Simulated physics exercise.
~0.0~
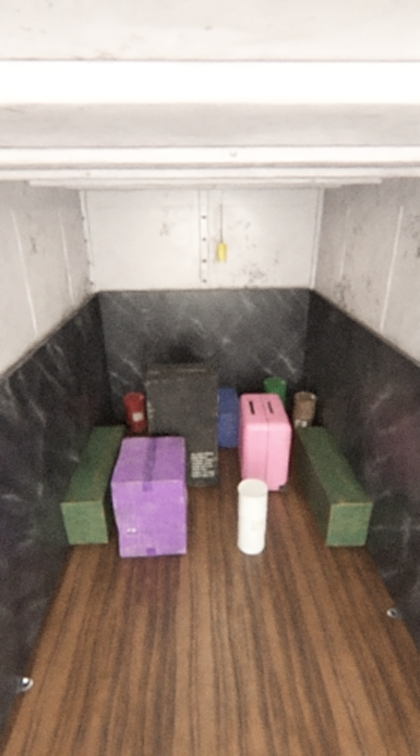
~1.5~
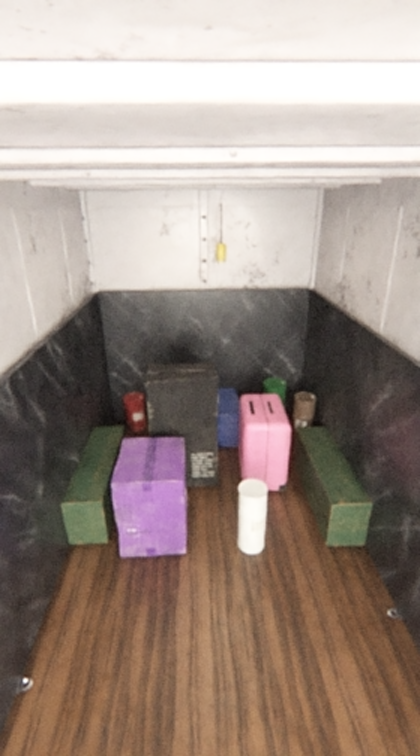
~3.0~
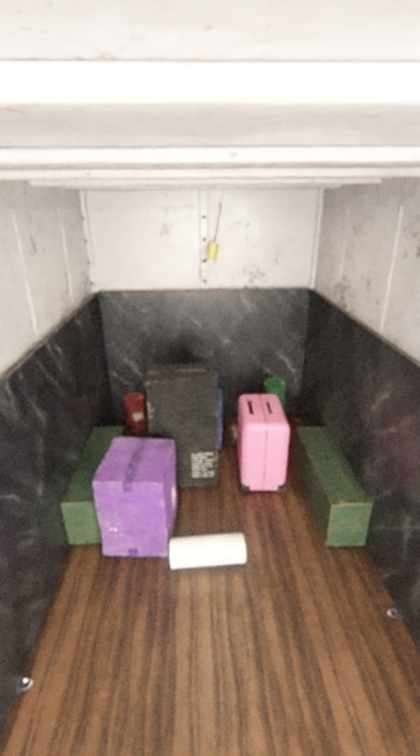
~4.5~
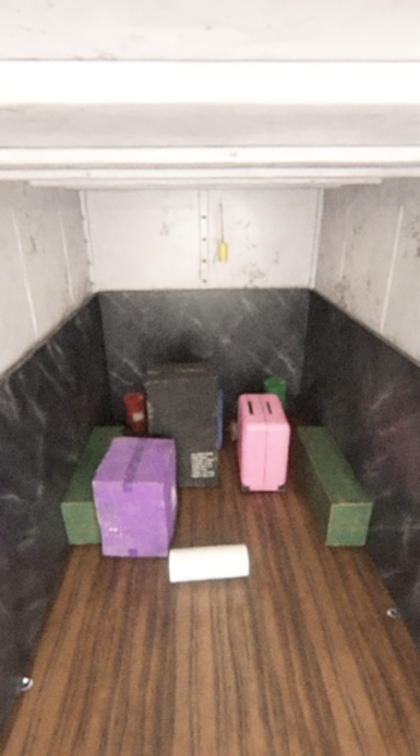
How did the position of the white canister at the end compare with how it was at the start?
At the start the white canister stood upright on the floor, and by the end it was lying on its side.
A white canister standing on the wooden floor of a van's load bay toppled and ended up lying on its side further left, while the purple box slid a little left and the pink case and tall black box stayed put.
